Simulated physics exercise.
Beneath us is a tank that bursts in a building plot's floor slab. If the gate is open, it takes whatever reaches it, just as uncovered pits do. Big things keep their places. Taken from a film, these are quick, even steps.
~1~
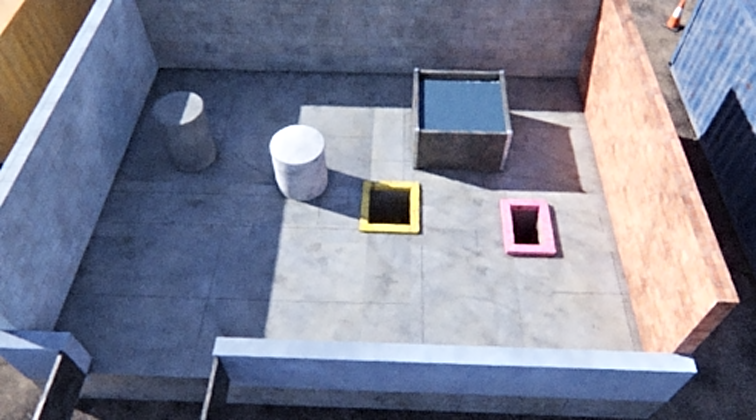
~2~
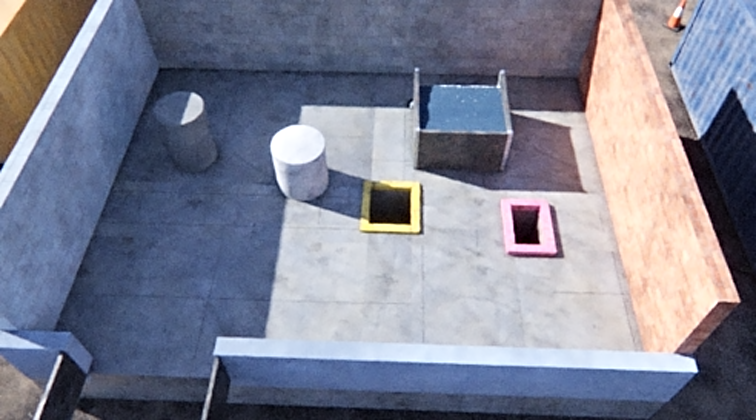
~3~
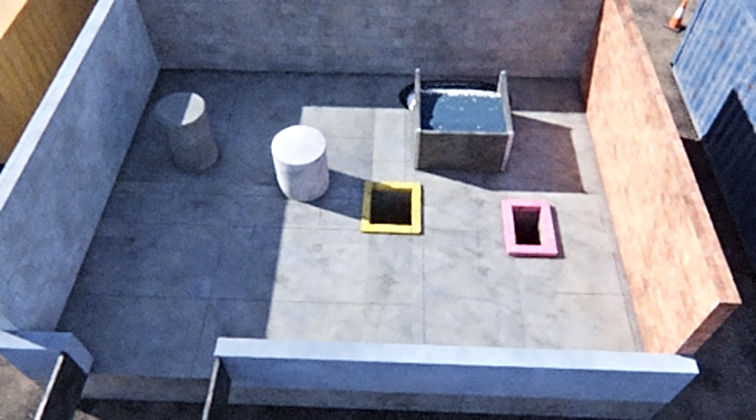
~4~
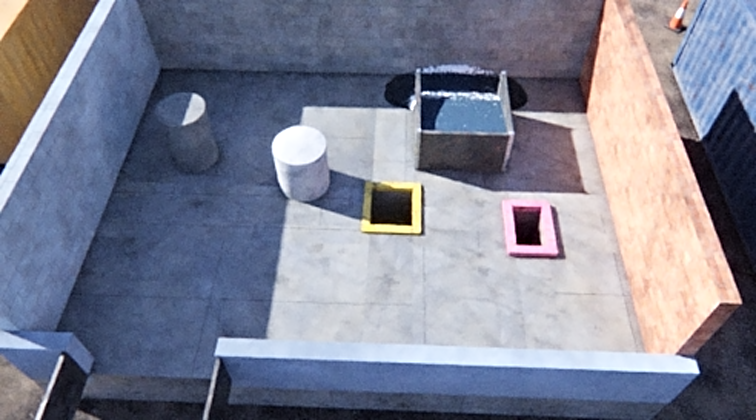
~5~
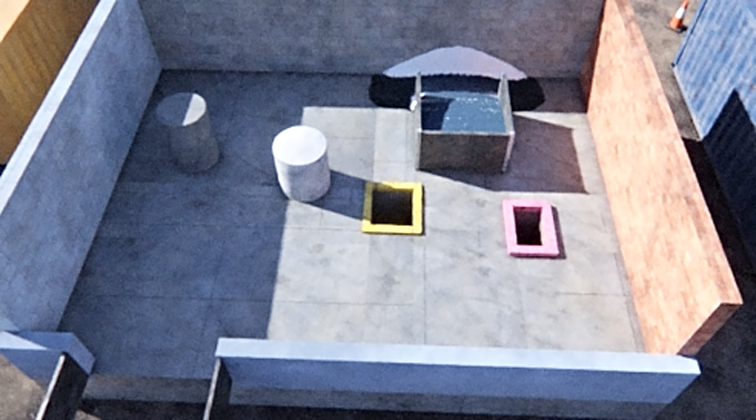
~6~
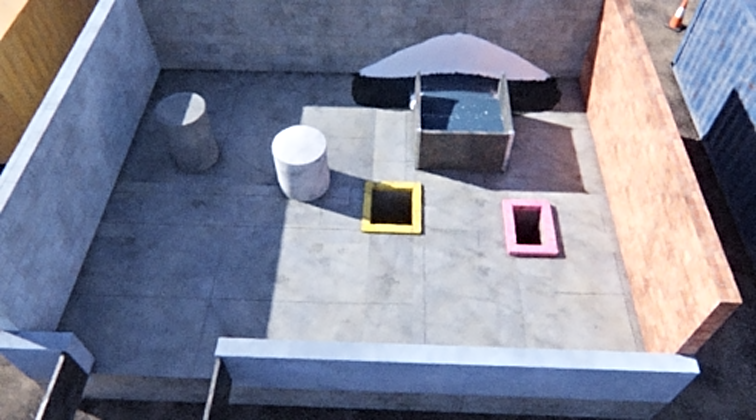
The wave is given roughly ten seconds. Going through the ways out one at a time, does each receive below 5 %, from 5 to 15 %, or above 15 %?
The gate holds five to fifteen per cent; the pink pit never reaches five per cent; the yellow pit never reaches five per cent.
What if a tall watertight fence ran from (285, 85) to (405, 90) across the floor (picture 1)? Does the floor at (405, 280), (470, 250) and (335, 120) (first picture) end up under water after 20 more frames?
Taking the three spots in the order asked, they are bone-dry, bone-dry and waterlogged.
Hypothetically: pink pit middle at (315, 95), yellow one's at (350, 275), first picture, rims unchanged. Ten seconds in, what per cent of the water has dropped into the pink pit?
Pink: 14 %.
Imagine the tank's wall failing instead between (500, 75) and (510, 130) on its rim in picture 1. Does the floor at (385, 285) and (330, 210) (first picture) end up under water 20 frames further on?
Taking them in order, I'd say not reached and then not reached.
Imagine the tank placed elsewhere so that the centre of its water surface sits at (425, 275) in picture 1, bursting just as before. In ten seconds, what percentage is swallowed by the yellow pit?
Yellow: 30 %.
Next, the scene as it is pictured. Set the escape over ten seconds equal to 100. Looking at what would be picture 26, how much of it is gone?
Near 5 %.
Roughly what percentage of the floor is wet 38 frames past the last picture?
Roughly 75 per cent.
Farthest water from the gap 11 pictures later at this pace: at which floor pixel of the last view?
The farthest wet point should be near (179, 71).
A moment on, water covers 15 % of the floor; the gate 0 %, the pink pit 0 %, the yellow pit 0 %.
Next, water covers 30 % of the floor; the gate 0 %, the pink pit 0 %, the yellow pit 0 %.
Then, water covers 50 % of the floor; the gate 0 %, the pink pit 0 %, the yellow pit 0 %.
Later, water covers 75 % of the floor; the gate 0 %, the pink pit 1 %, the yellow pit 0 %.
In the end, water covers 95 % of the floor; the gate 8 %, the pink pit 1 %, the yellow pit 0 %.
